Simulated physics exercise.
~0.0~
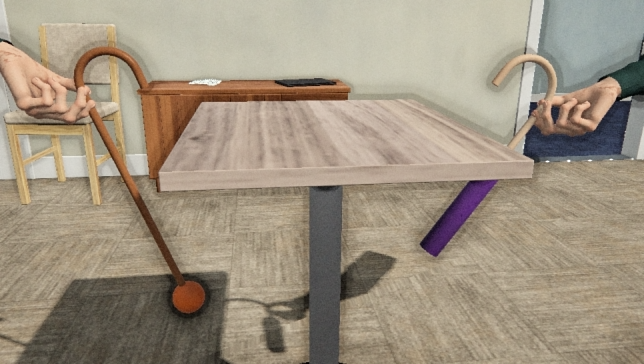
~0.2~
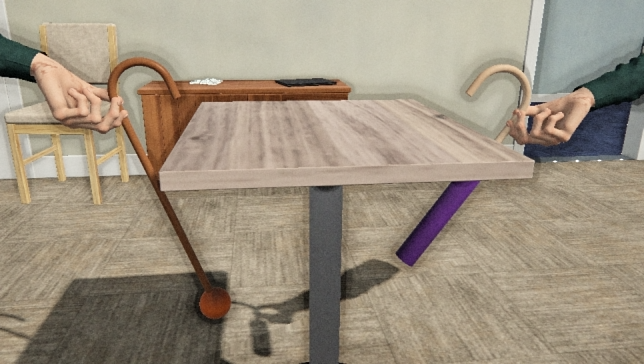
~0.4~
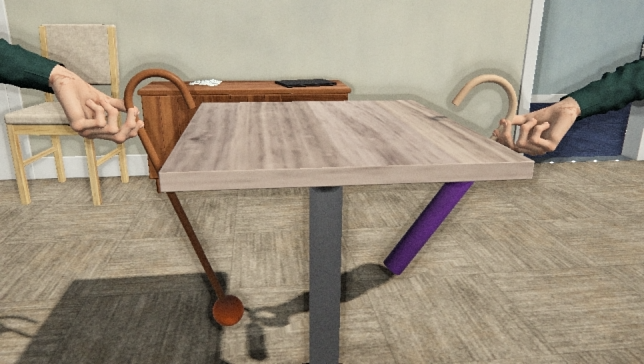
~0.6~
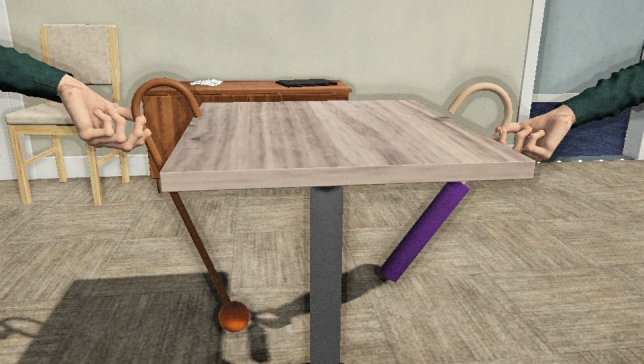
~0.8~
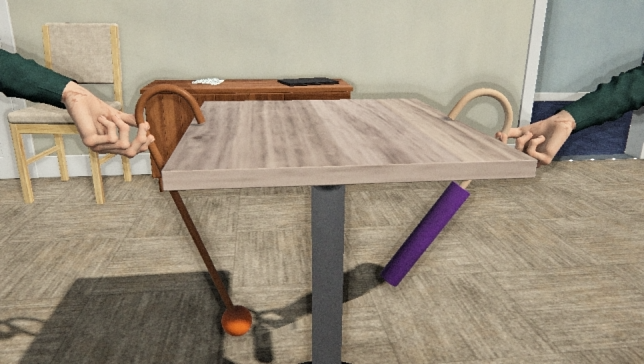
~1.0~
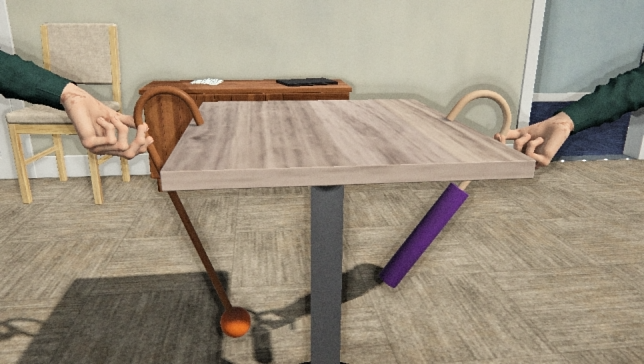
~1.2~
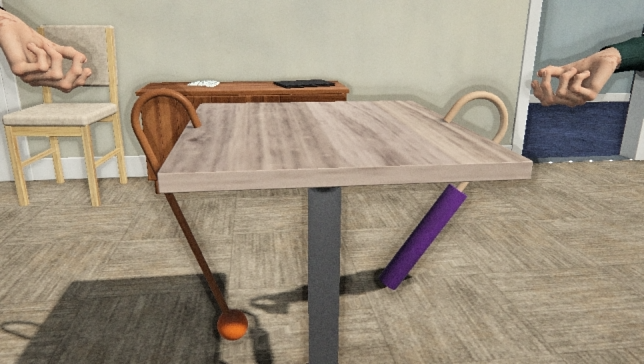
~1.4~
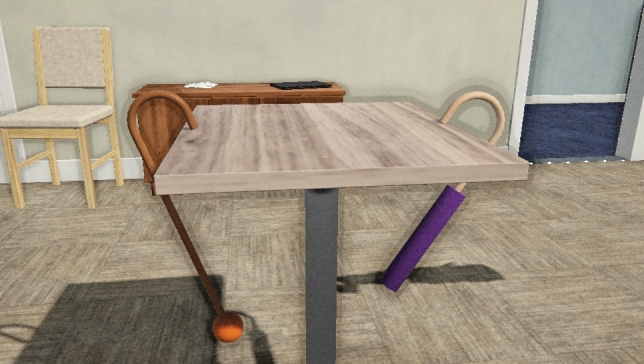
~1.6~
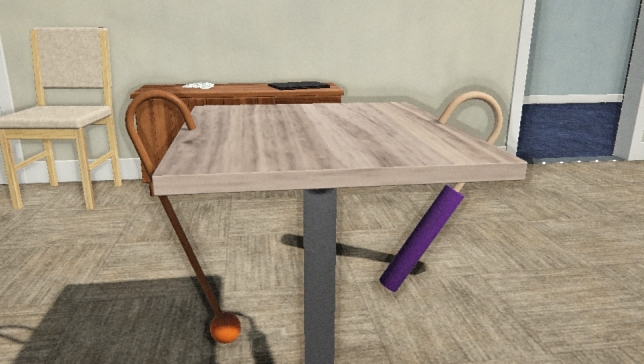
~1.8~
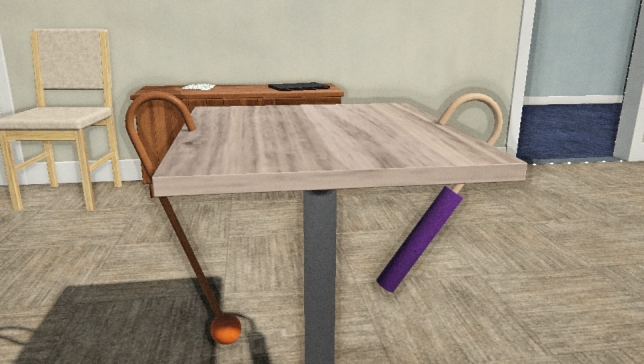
The clip opens on a light wooden table, with a hand at the left holding an orange-brown ladle by its hooked handle and another at the right holding a purple umbrella by its pale hook. The hands move inward, bringing the ladle to the right and the umbrella to the left while lowering both hooks onto opposite edges of the tabletop. Both hands pause there briefly, then let go and draw back out of view. The camera sways slightly. At the end, the ladle and the umbrella both hang at rest from the table, their lower ends slanting inward beneath it.
